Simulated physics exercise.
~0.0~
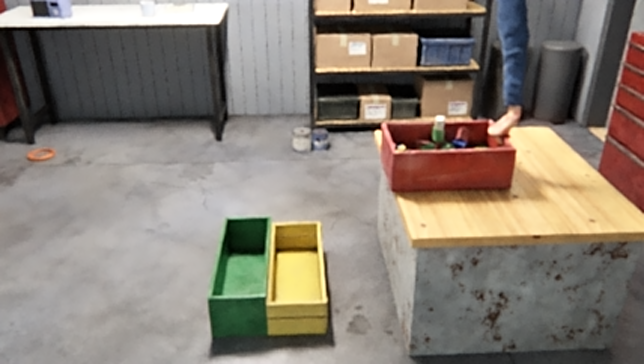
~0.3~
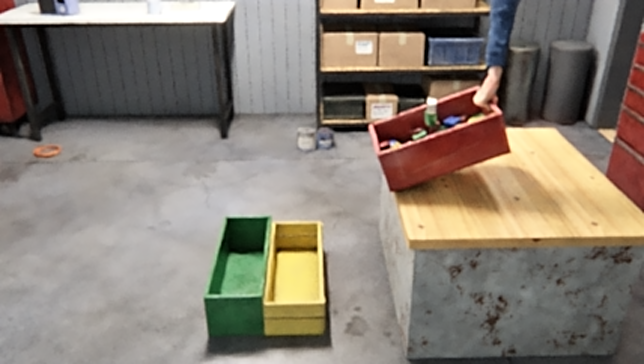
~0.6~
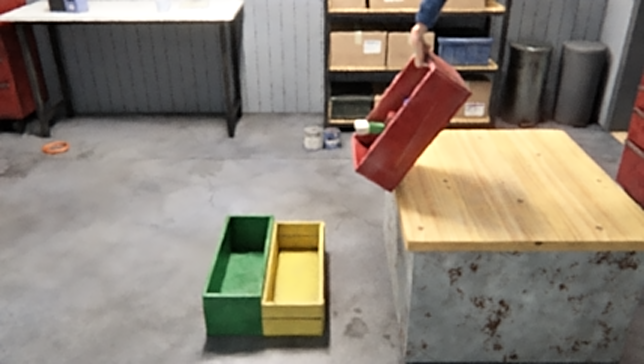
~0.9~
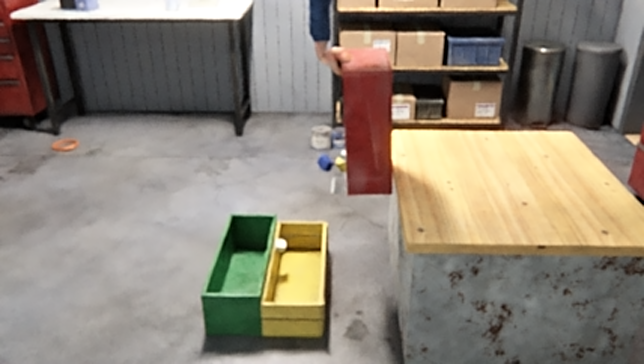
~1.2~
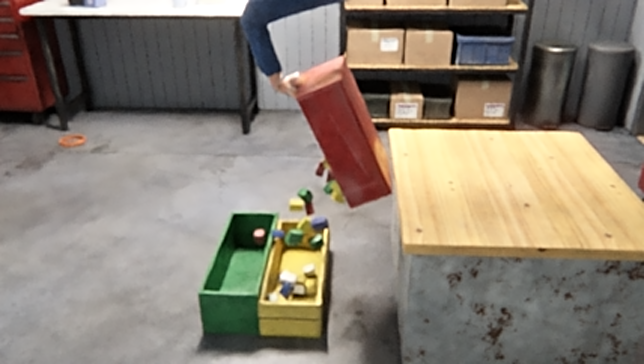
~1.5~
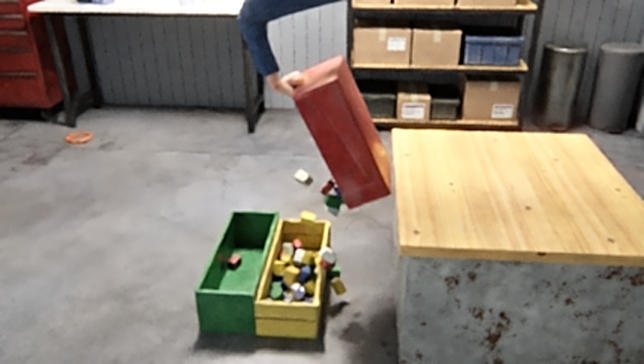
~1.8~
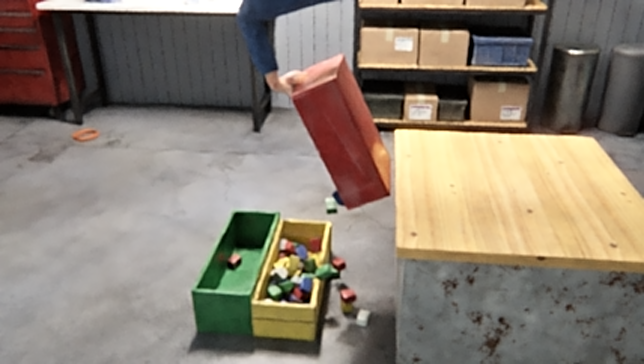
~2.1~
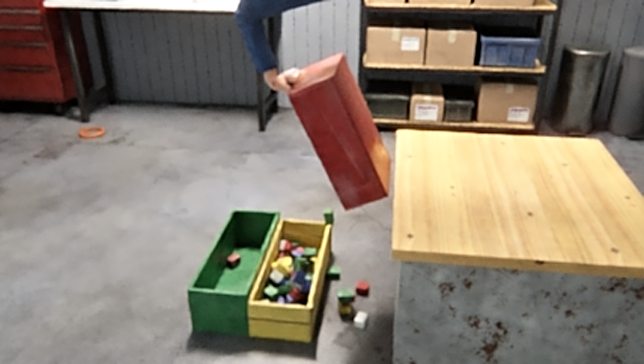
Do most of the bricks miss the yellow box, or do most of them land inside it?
Most of the bricks land inside the yellow box. A few end up on the floor beside it, and one is in the green trough.
A hand tips a red crate, pouring toy bricks mostly into the yellow box below.
